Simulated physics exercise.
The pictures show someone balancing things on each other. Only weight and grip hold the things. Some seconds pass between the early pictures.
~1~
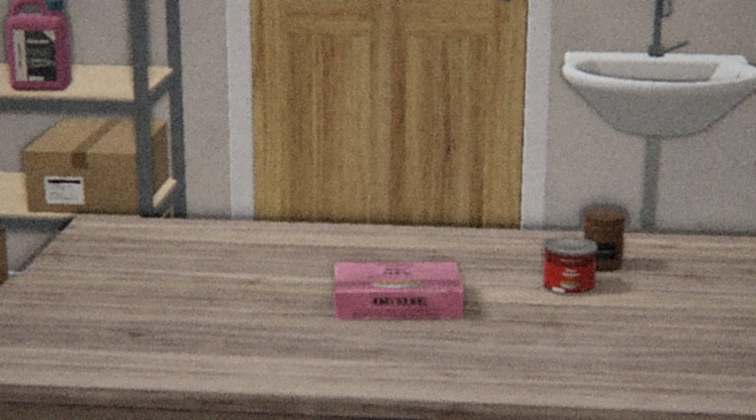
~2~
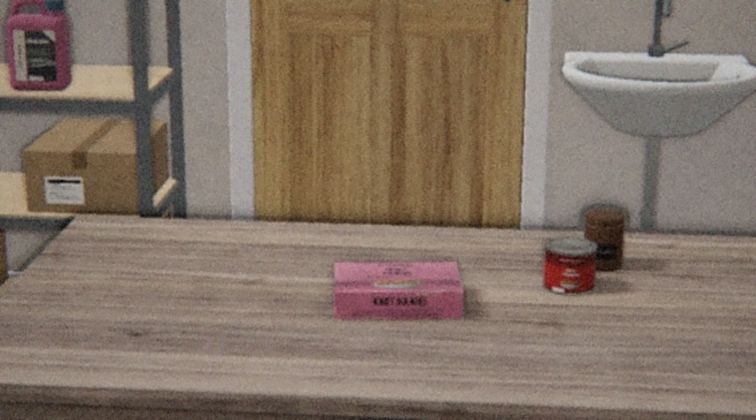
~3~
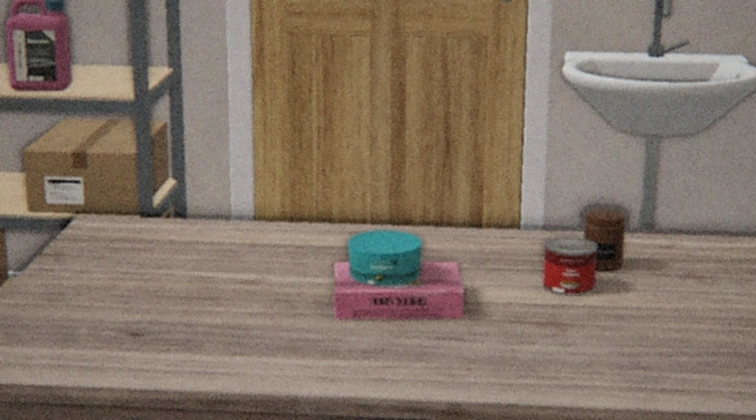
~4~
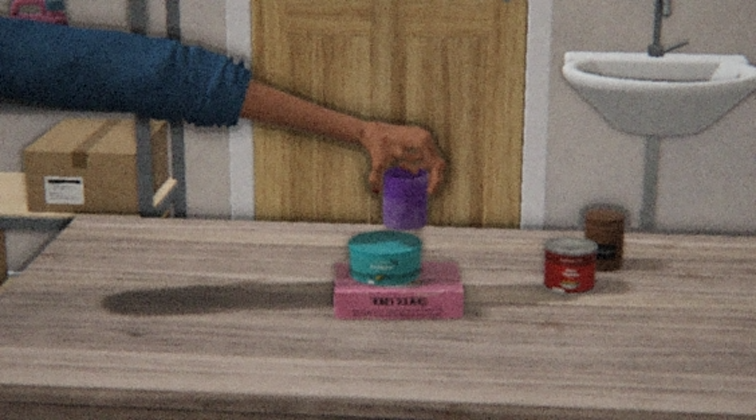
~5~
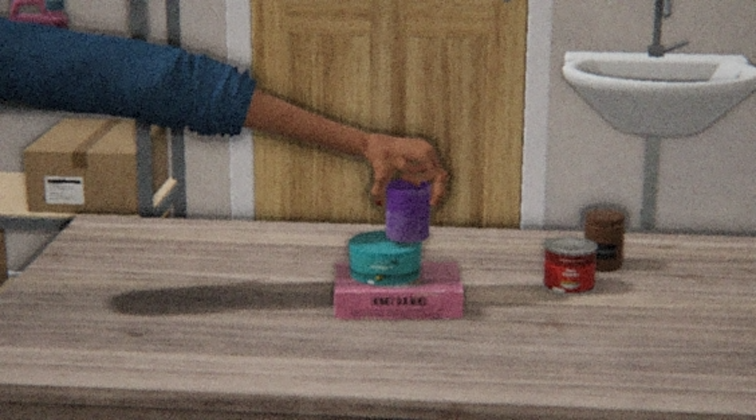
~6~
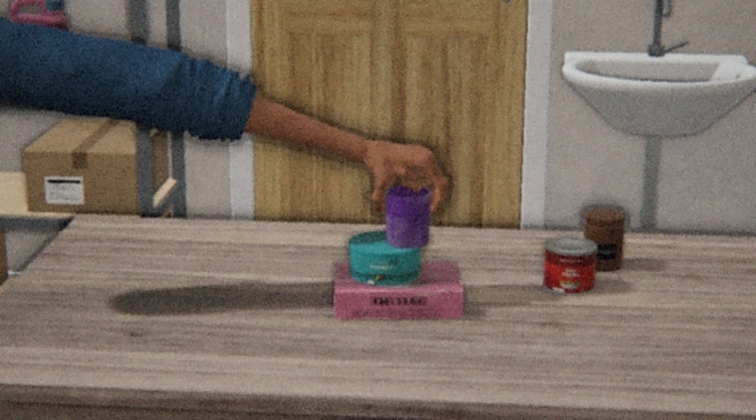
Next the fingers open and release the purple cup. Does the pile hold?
Outcome: The pile holds.
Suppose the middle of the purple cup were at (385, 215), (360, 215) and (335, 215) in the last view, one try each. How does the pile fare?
In the first case it holds; in the second case it keeps its balance; in the third case it comes apart.
Then, 0.20 s later than the last frame, all is still.
Then, 0.50 s later than the last frame, purple cup resting near (408, 217).
When it is over, all 5 as before. End places, in pixels of the last picture, purple cup near (408, 217). The pile keeps its balance.
